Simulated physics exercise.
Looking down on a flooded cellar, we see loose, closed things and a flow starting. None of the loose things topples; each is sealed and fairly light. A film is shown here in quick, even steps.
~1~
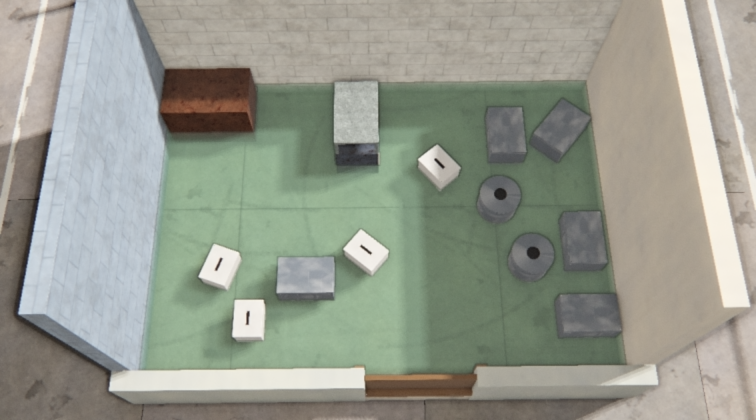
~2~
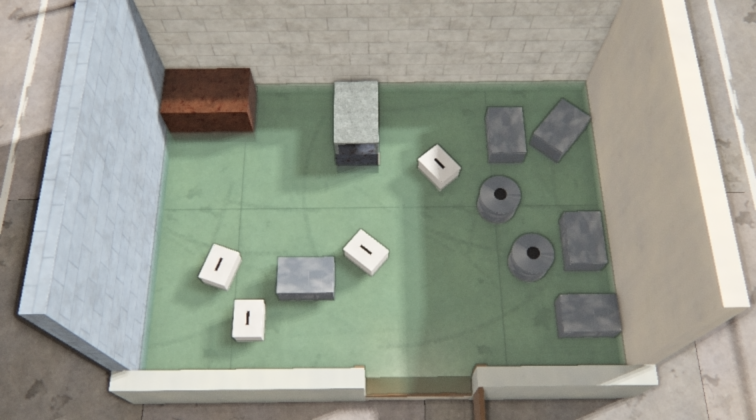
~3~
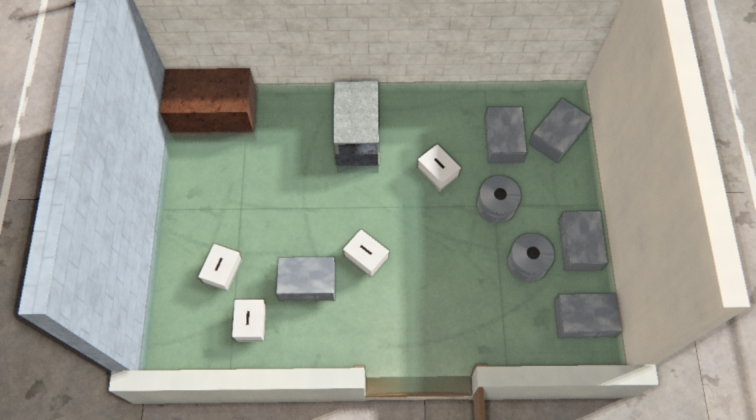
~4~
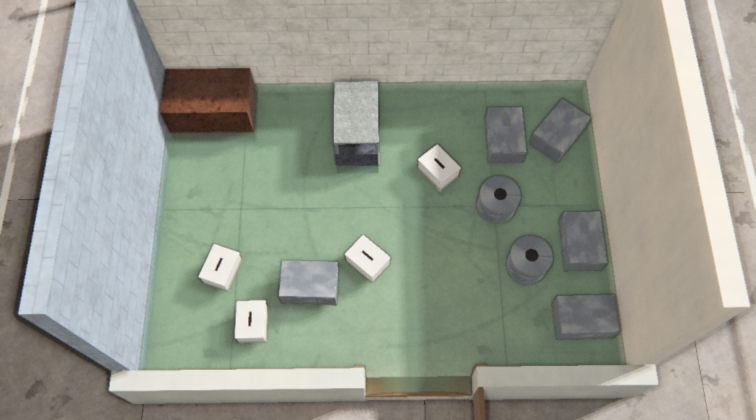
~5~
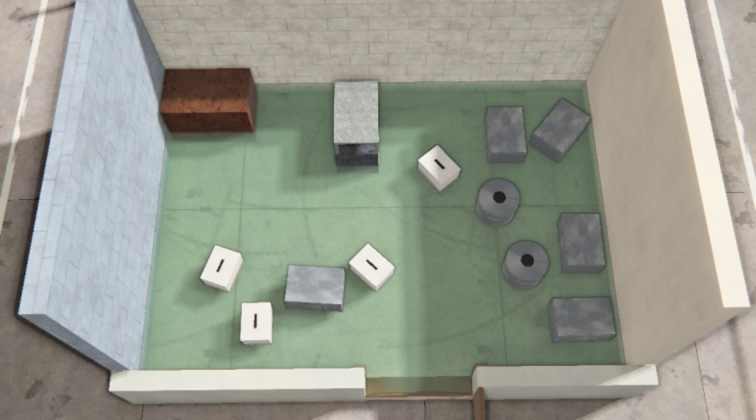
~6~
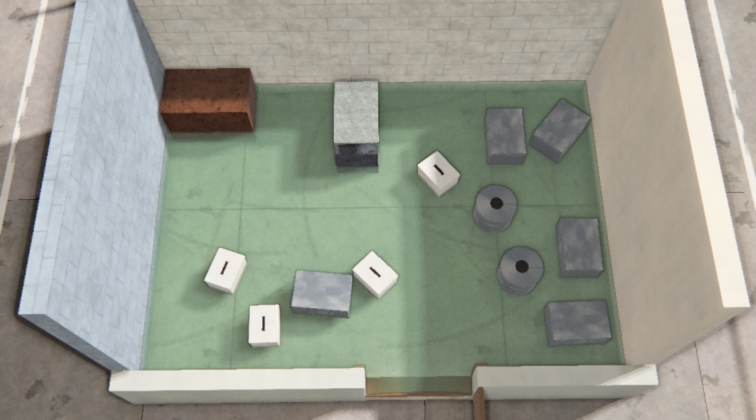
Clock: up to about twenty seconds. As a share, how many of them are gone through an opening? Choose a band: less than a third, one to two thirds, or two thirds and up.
Two thirds and up.
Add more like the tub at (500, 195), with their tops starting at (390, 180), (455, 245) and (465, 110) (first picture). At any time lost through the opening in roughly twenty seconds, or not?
Here's how it goes, in order: Gets out, then gets out, then does not get out.
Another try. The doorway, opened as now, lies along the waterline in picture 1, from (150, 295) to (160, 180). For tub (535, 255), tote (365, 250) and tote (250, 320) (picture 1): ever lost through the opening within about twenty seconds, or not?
One by one as named: Doesn't escape, gets away and gets away.
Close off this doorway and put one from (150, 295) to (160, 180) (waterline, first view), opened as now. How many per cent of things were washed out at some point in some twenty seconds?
Close to 50 percent, more or less.
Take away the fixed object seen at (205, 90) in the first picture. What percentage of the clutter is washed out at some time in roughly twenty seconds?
About 70%.
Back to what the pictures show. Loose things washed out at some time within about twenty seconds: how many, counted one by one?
I make it 8 of them.
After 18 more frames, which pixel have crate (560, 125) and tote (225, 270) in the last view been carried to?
First near (564, 162), second near (277, 302).
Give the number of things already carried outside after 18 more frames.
My count is 4.
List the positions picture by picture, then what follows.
A tote at (366, 250) floats; a crate at (305, 275) floats; 0 of 11 have shifted, in the first picture.
A tote at (366, 250) floats; a crate at (305, 275), afloat; 0 of 11 have shifted, in the second picture.
A tote at (366, 250), afloat; a crate at (306, 275) floats; 0 of 11 have shifted, in the third picture.
A tote at (368, 256) floats, close to its start; a crate at (308, 279) floats, close to its start; 2 of 11 have shifted, in the fourth picture.
A tote at (372, 265), afloat, close to its start; a crate at (315, 285), afloat, close to its start; 5 of 11 have shifted, in the fifth picture.
A tote at (375, 273), afloat, close to its start; a crate at (322, 291), afloat, close to its start; 9 of 11 have shifted, in the sixth picture.
A moment on, 0 of 11 are out; 11 afloat.
Next, 4 of 11 are out; 7 afloat.
Later, 8 of 11 are out; 3 afloat.
In the end, 8 of 11 are out; 3 afloat.
